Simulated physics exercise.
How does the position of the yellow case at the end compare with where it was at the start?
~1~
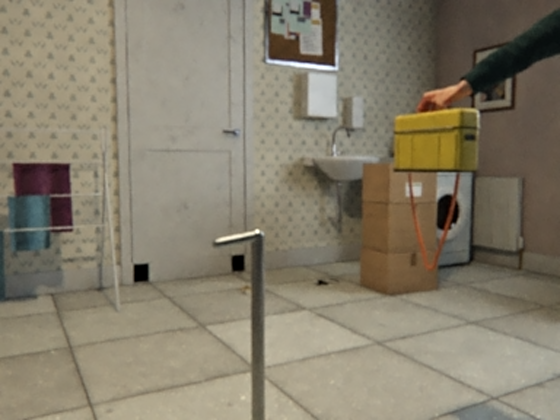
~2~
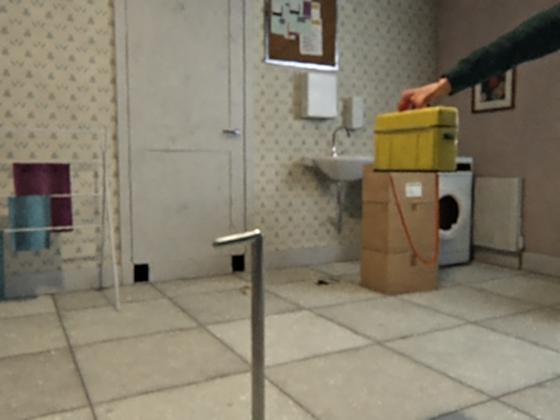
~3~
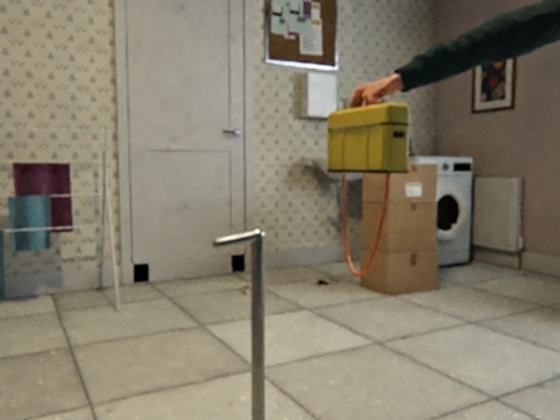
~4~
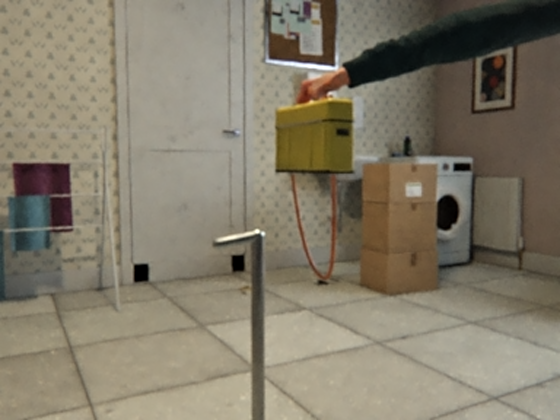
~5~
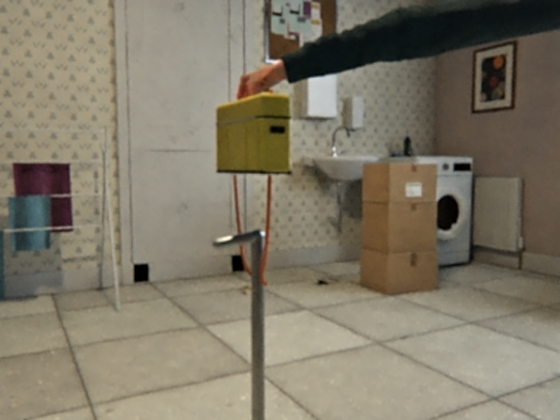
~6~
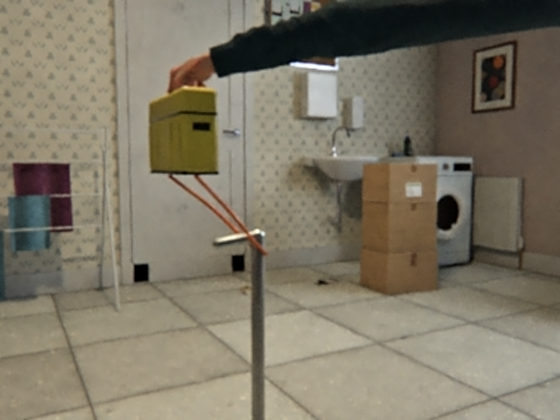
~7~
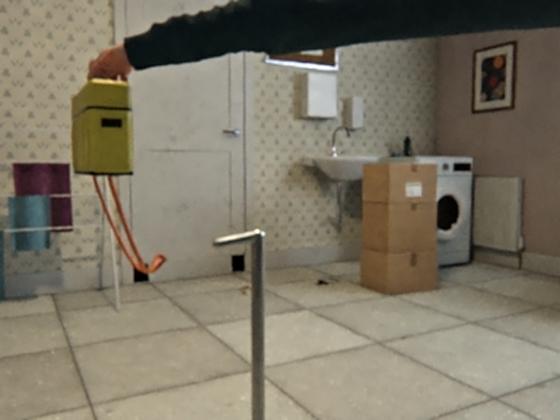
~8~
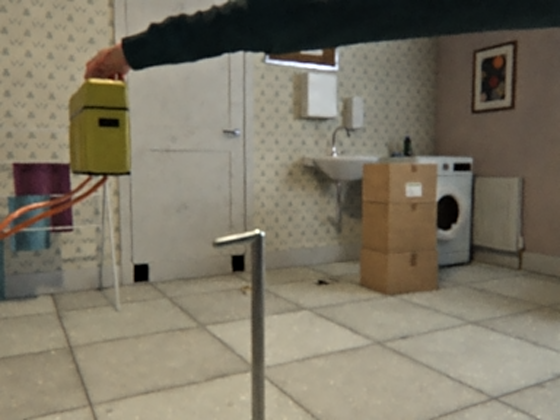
It starts on the right, above the cardboard boxes, and ends on the left side of the room near the drying rack, past the metal post and at a slightly higher level.
